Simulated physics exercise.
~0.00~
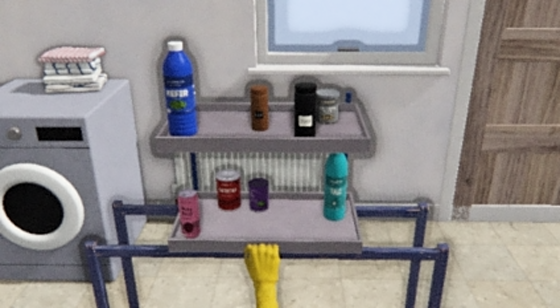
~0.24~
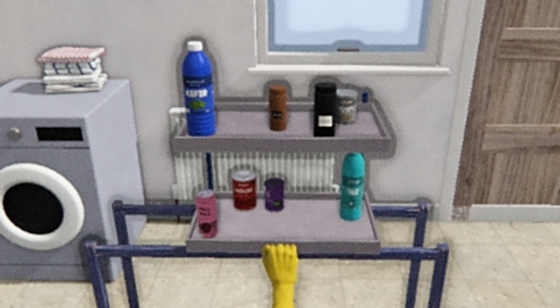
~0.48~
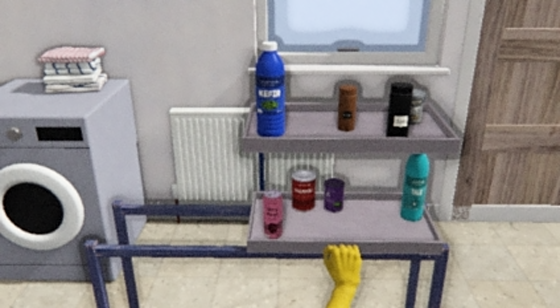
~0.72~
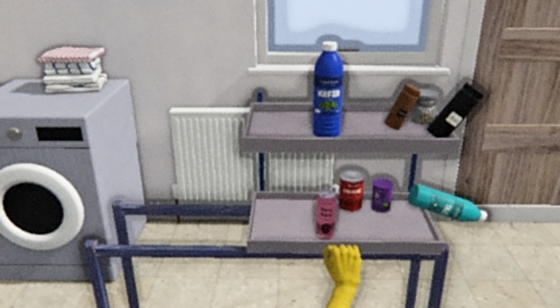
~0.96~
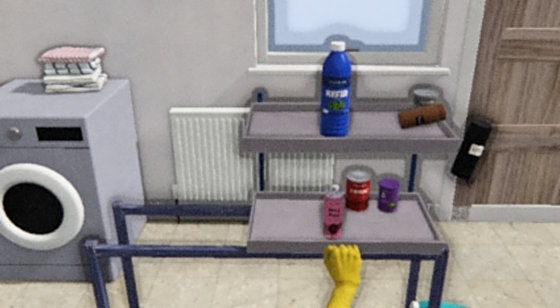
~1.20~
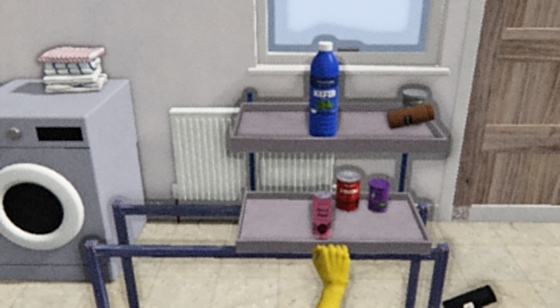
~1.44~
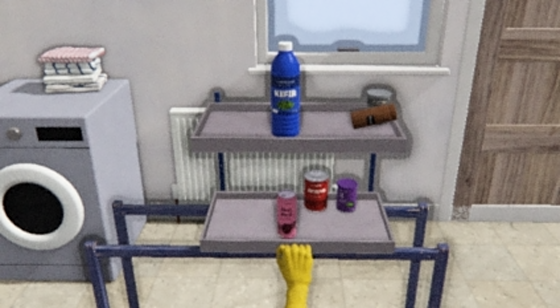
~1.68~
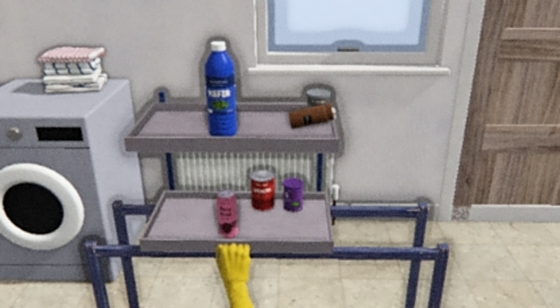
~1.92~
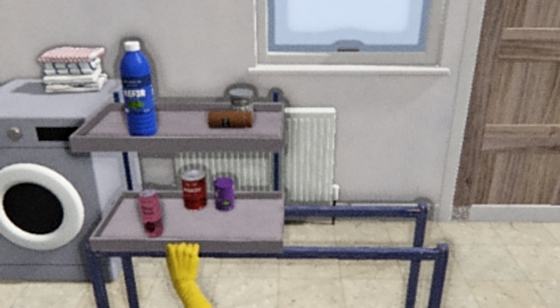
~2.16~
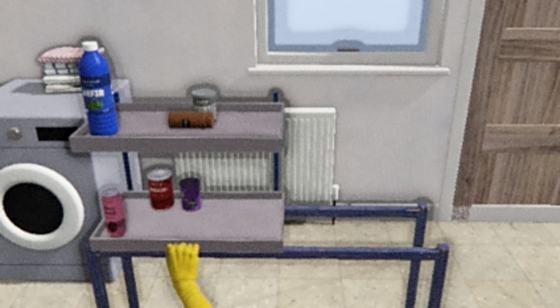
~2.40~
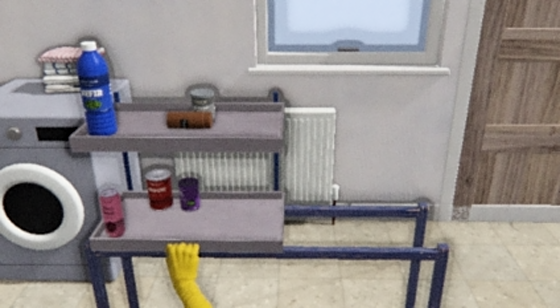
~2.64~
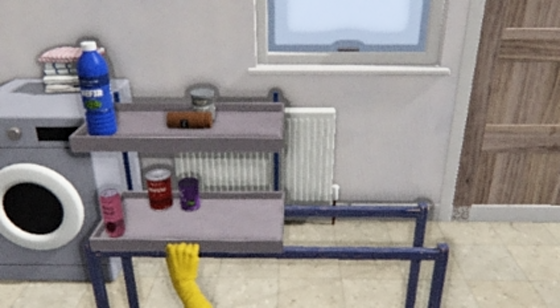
A two-tier grey rack tray holding bottles and tins slides along blue rails in a laundry room, seen from the front by a still camera, with a yellow-gloved hand at its lower edge. A washing machine stands left, a door right. The tray moves right and stops abruptly, and the turquoise bottle tips off the lower shelf while the black jar topples off the upper one and the brown shaker falls on its side. The tray then travels left and halts before the washer. The blue bottle, pink can, red tin and purple tin remain upright, the shaker still lying beside the grey tin.
